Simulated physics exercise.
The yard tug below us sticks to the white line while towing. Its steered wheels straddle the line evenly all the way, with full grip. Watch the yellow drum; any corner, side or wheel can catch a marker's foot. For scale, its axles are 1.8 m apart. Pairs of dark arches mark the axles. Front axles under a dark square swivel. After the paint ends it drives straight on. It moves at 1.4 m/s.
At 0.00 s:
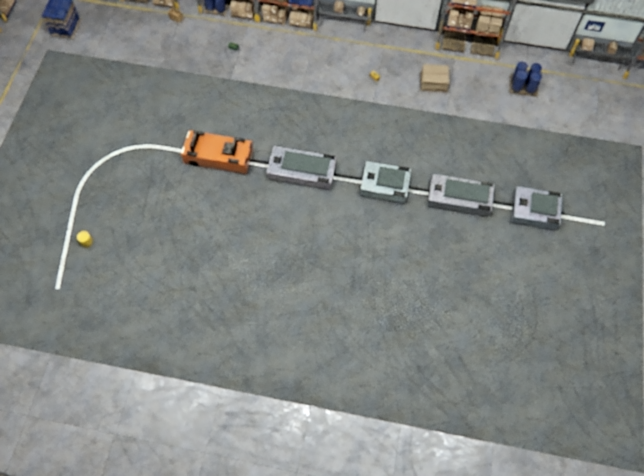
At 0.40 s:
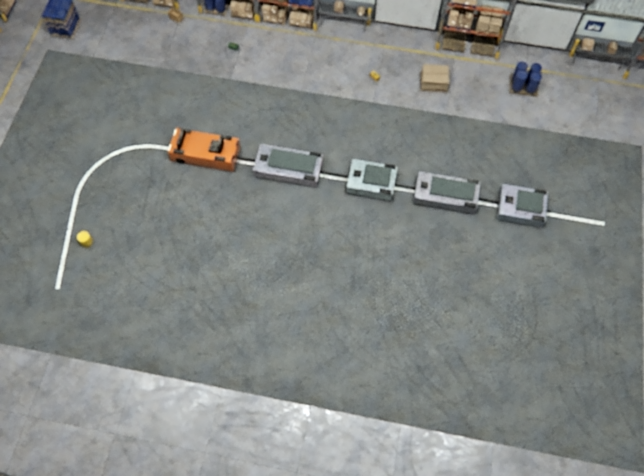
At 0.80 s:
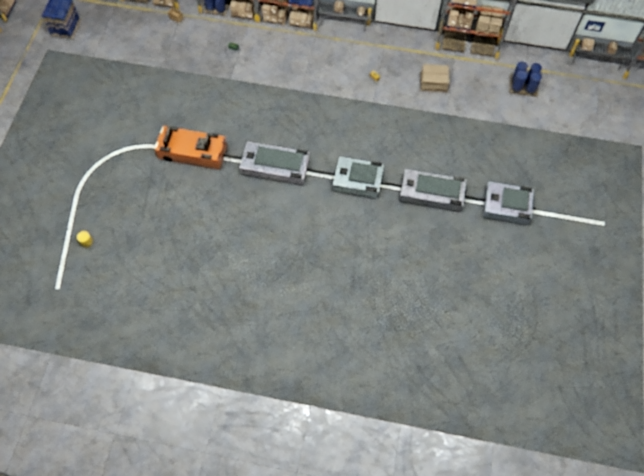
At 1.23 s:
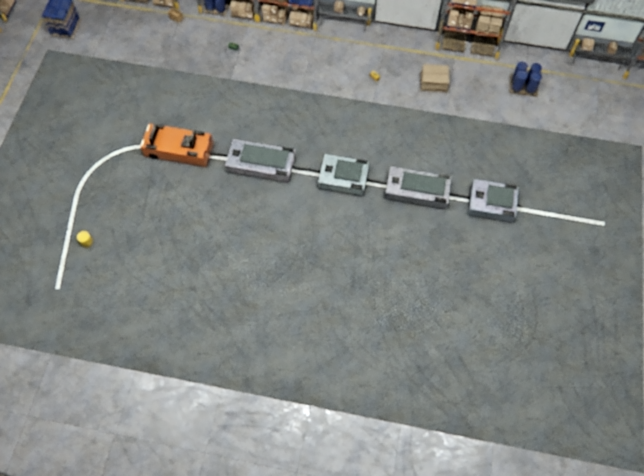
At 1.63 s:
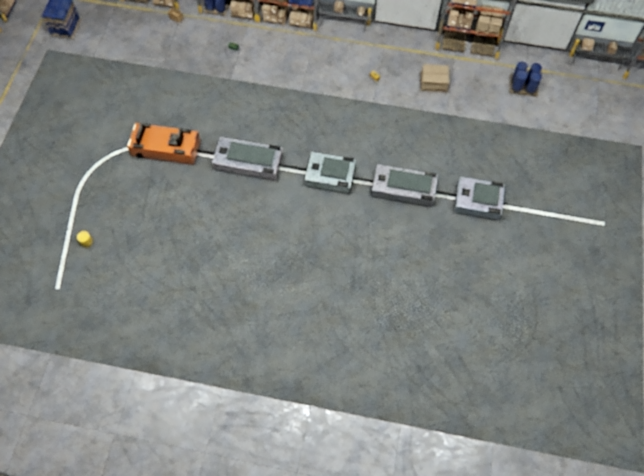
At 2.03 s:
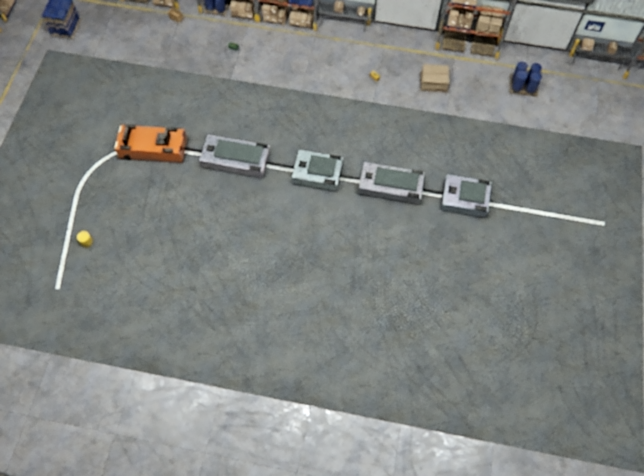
In a warehouse seen from high above at a slant, a dark grey floor area lies between paler concrete strips, with shelving, boxes and blue items along the top. An orange tug at upper left heads four grey trailers in a line on a white stripe that curves down past a small yellow drum at left. The tug tows them slowly leftward along the stripe, beginning to turn slightly left of the straight as it reaches the curve, while the camera stays still.
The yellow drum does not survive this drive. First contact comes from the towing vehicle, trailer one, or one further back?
The blame goes to the towing vehicle.
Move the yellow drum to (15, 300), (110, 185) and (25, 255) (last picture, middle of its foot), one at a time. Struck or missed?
First missed, second struck, third clear.
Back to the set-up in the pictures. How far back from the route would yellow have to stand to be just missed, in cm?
Yellow 85.
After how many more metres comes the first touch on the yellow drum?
About 5.0 m.
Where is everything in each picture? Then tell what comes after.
In the first picture, nose (189, 143); last axle (554, 207); still straight; yellow (85, 240); 4 trailers.
In the second picture, nose (175, 140); last axle (539, 205); still straight.
In the third picture, nose (162, 138); last axle (525, 202); still straight.
In the fourth picture, nose (148, 136); last axle (510, 200); still straight.
In the fifth picture, nose (135, 135); last axle (496, 197); turned 2°.
In the sixth picture, nose (121, 137); last axle (482, 195); turned 7°; yellow (85, 240).
After 5.8 s, the last axle is at (375, 177) of the last picture, on the line; the yard tug has hit yellow.
After 7.6 s, the last axle is at (328, 169) of the last picture, on the line.
After 18.8 s, the last axle is at (54, 318) of the last picture, 35 cm off the line; 1 of 1 struck in all.
